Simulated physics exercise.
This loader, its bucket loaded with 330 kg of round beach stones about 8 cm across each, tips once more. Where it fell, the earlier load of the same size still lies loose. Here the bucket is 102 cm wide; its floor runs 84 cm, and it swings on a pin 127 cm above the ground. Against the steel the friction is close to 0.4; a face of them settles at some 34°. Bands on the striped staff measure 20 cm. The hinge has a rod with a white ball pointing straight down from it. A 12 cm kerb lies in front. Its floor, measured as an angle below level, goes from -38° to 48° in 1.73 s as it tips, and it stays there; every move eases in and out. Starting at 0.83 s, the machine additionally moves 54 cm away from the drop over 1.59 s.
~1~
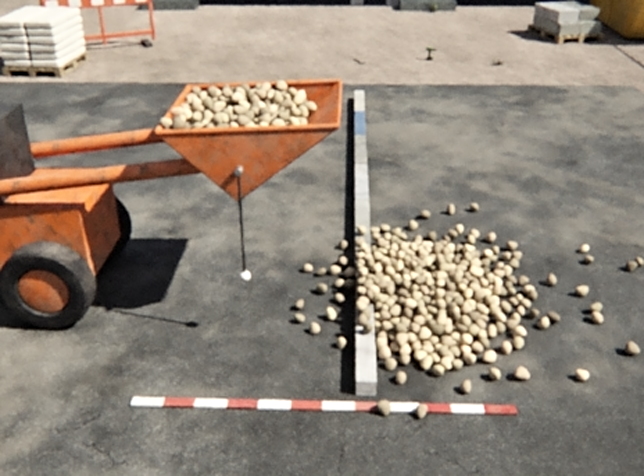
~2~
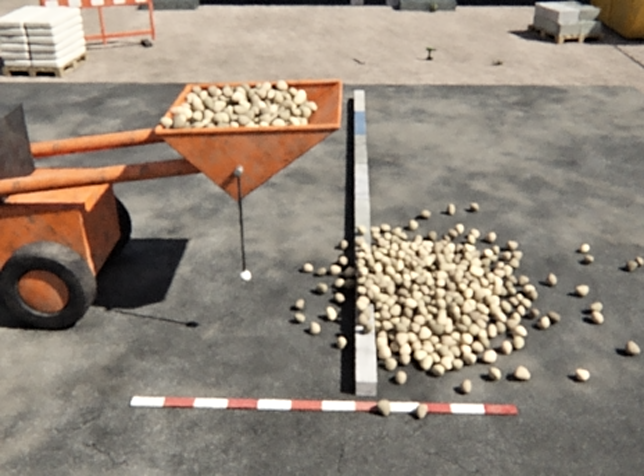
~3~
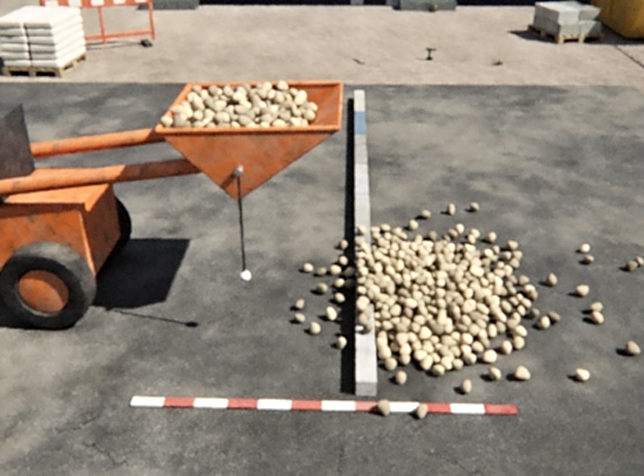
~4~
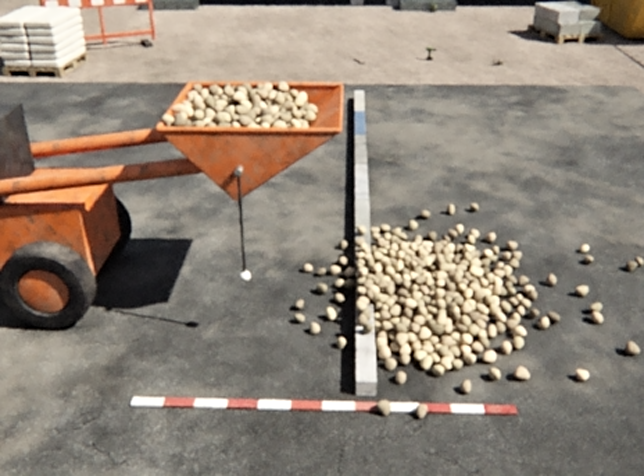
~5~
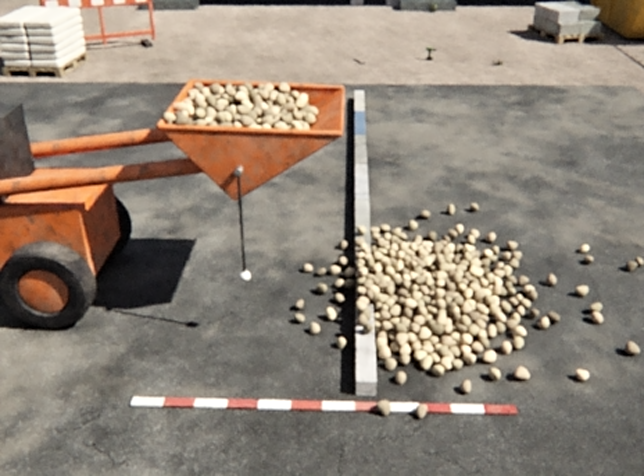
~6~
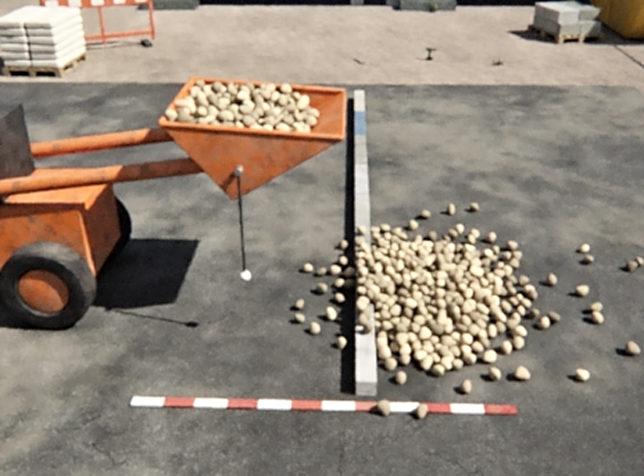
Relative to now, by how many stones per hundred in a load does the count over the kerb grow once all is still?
It grows by roughly 9 per hundred.
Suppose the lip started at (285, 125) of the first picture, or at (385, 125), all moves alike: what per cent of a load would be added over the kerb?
About 0 per cent from the first spot and 40 per cent from the second.
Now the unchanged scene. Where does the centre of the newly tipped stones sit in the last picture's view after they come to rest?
The centre sits about (317, 283).
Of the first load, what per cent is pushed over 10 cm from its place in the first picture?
Estimate: 0 %, roughly.
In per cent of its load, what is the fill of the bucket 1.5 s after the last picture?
0 % still inside.
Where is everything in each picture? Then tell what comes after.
The bucket is at -38°, its lip at (339, 126); the top of the load is at (234, 95). The earlier load is highest near (391, 273), 20 cm above ground level, 8 % on this side of the kerb, 92 % over the kerb, in the first picture.
The bucket is at -38°, its lip at (339, 127); the top of the load is at (234, 95), in the second picture.
Lip at (339, 128), floor tilted -37°, highest stones at (234, 95), in the third picture.
The bucket is at -35°, its lip at (341, 131); the top of the load is at (224, 96), in the fourth picture.
Lip at (342, 134), floor tilted -33°, highest stones at (217, 95), in the fifth picture.
Lip at (343, 138), floor tilted -31°, highest stones at (215, 93), in the sixth picture.
Then, 1.0 s after the last picture the floor is at 35°; in per cent of one load, 77 in the bucket, 30 on this side of the kerb, 92 over the kerb; the foremost stones are at (617, 280).
Then, 1.5 s after the last picture the floor is at 48°; in per cent of one load, 1 in the bucket, 99 on this side of the kerb, 100 over the kerb; the foremost stones are at (617, 280).
Then, 2.6 s after the last picture the floor is at 48°; in per cent of one load, 0 in the bucket, 99 on this side of the kerb, 101 over the kerb; the foremost stones are at (617, 280).
Then, 5.2 s after the last picture the floor is at 48°; in per cent of one load, 0 in the bucket, 99 on this side of the kerb, 101 over the kerb; the foremost stones are at (617, 280). Net gain over the kerb, 9.
